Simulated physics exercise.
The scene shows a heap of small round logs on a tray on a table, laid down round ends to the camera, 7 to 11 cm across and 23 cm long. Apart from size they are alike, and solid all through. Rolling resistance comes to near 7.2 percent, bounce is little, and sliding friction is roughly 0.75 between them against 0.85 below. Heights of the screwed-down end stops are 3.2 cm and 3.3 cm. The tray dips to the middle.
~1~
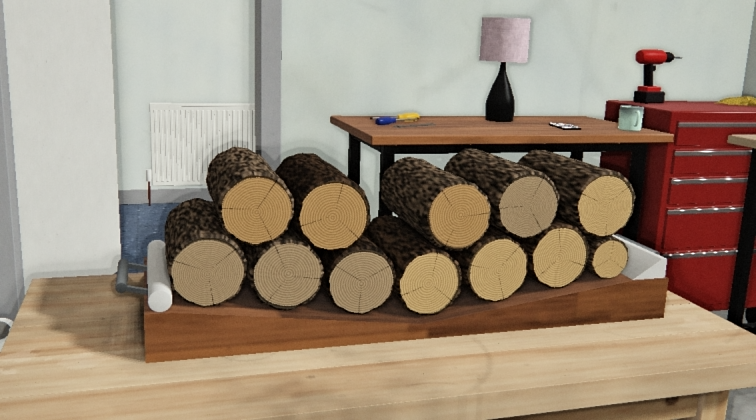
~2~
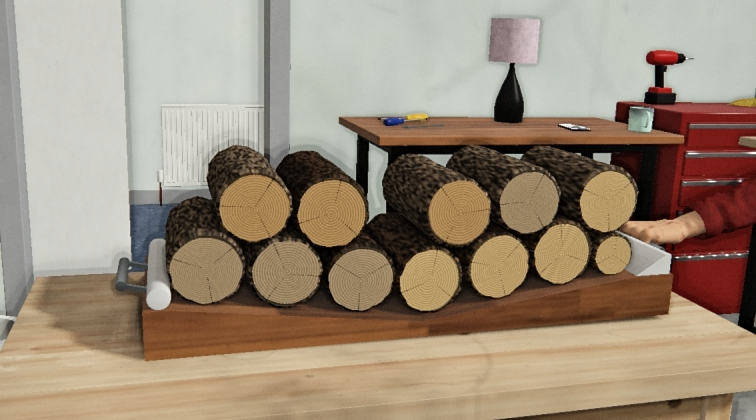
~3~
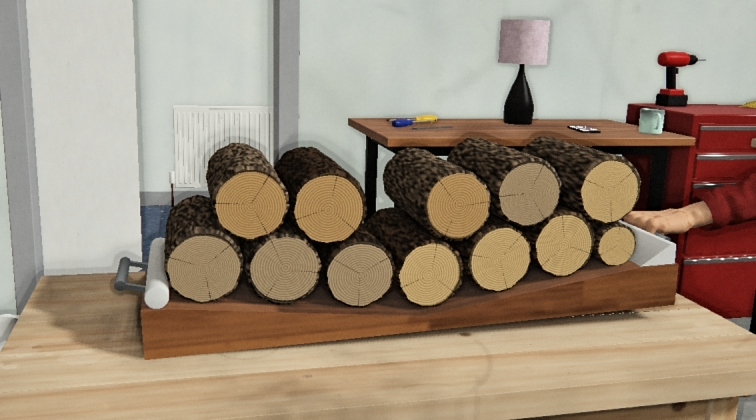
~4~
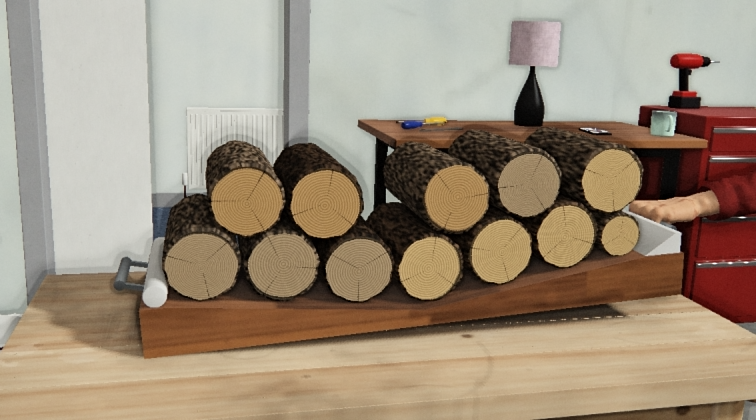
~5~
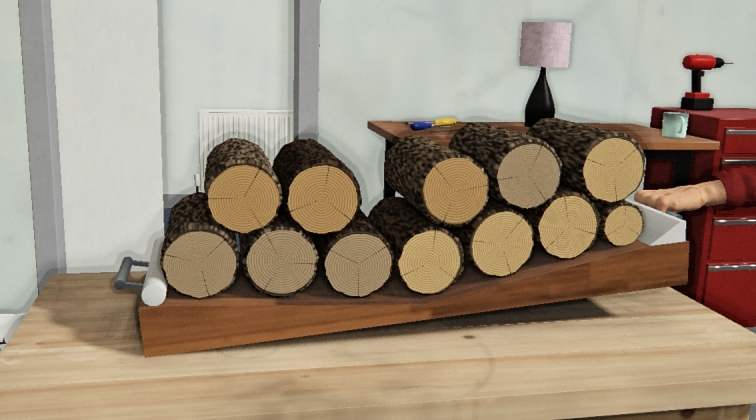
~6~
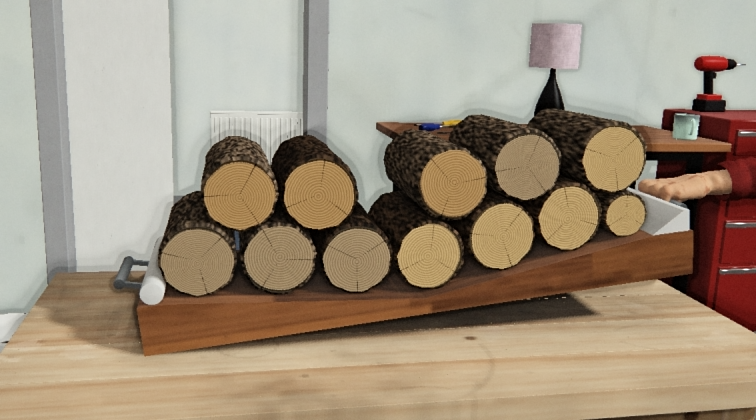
A wooden tray holding two rows of stacked logs tilts gradually on a table, its right end rising while a hand appears beside that end; the left end stays down and the logs keep their arrangement.
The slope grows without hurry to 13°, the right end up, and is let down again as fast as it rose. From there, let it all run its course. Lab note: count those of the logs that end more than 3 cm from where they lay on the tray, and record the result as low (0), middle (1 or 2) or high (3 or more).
Recorded: Low.
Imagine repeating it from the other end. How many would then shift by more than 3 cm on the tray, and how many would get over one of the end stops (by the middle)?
In that case the tally is 1 shifting and 1 getting out.
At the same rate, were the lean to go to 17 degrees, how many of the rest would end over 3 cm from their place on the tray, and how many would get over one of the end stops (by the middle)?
Shift tally 0, out tally 0.
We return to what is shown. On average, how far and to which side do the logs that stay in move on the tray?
They end up about 0 cm further left on average.
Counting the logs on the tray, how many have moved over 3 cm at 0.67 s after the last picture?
The tally stands at 0 by that time.
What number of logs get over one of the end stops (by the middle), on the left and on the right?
Left 0, right 0.
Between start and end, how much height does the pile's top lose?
Roughly 0 cm.
Another 0.67 s on from the last picture, right end up 12°; 0 now displaced over 3 cm.
Another 1.26 s on from the last picture, right end up 5°; 0 now displaced over 3 cm.
Another 1.68 s on from the last picture, tray level; 0 now displaced over 3 cm.
At rest 2.0 s after the last picture, 0 moved over 3 cm; not one over the end stops; top of the pile 23 cm high, from 23 cm.
